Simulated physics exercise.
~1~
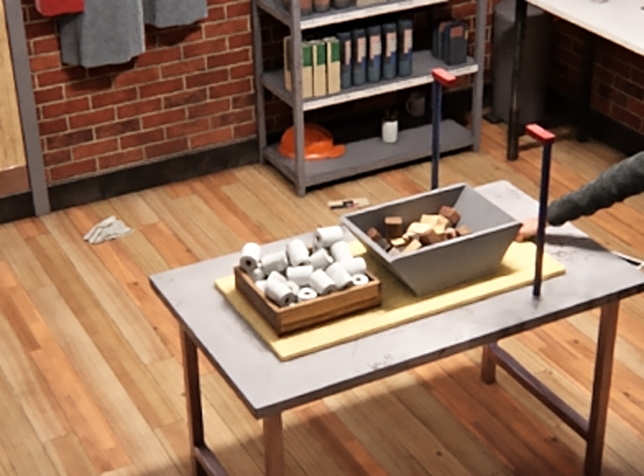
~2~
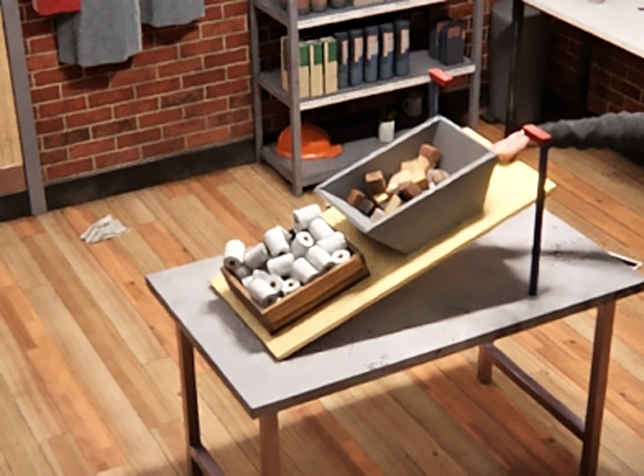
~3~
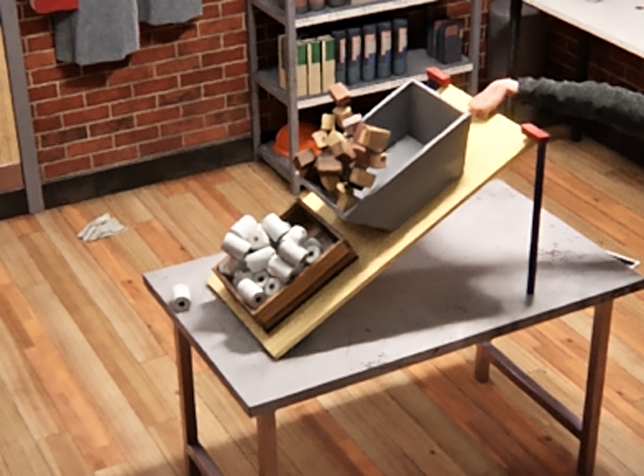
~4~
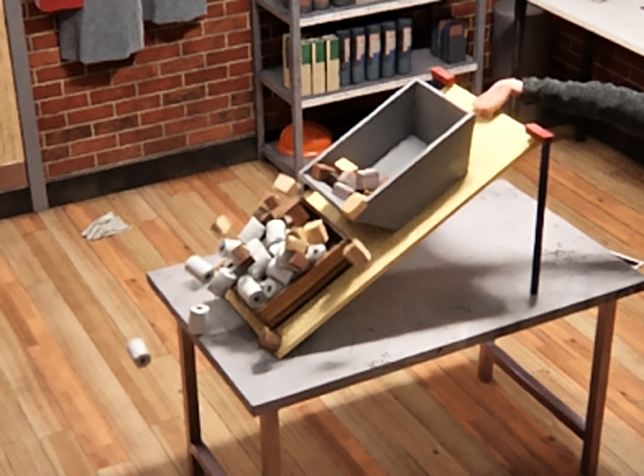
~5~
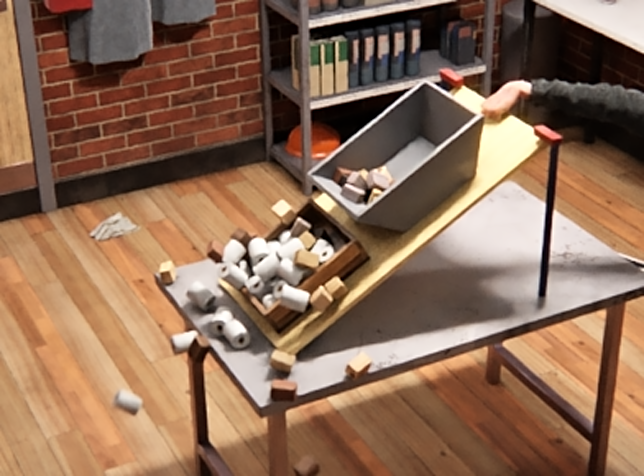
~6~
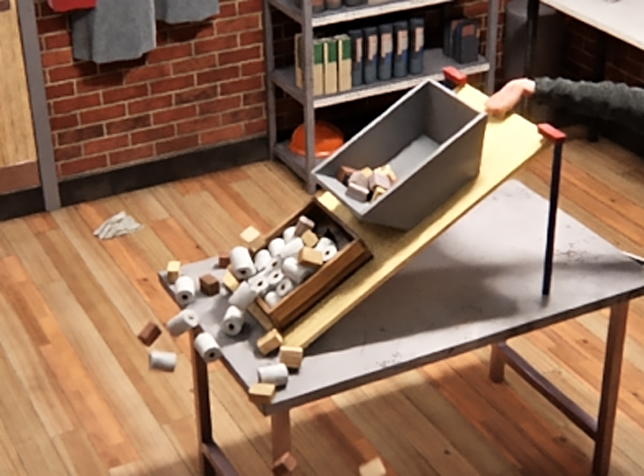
At the start, a wooden container of white paper rolls and a grey container of wooden blocks sit side by side on a yellow board lying flat on a workshop table. A hand at the right lifts that end of the board, tilting both containers down toward the left. As the slope steepens, a roll drops out and the blocks pour from the grey container. They tumble onto the rolls below, and pieces of both kinds scatter over the table and floor. The board stays steeply tilted, with a small heap of blocks left in the grey container and many rolls still in the wooden one.
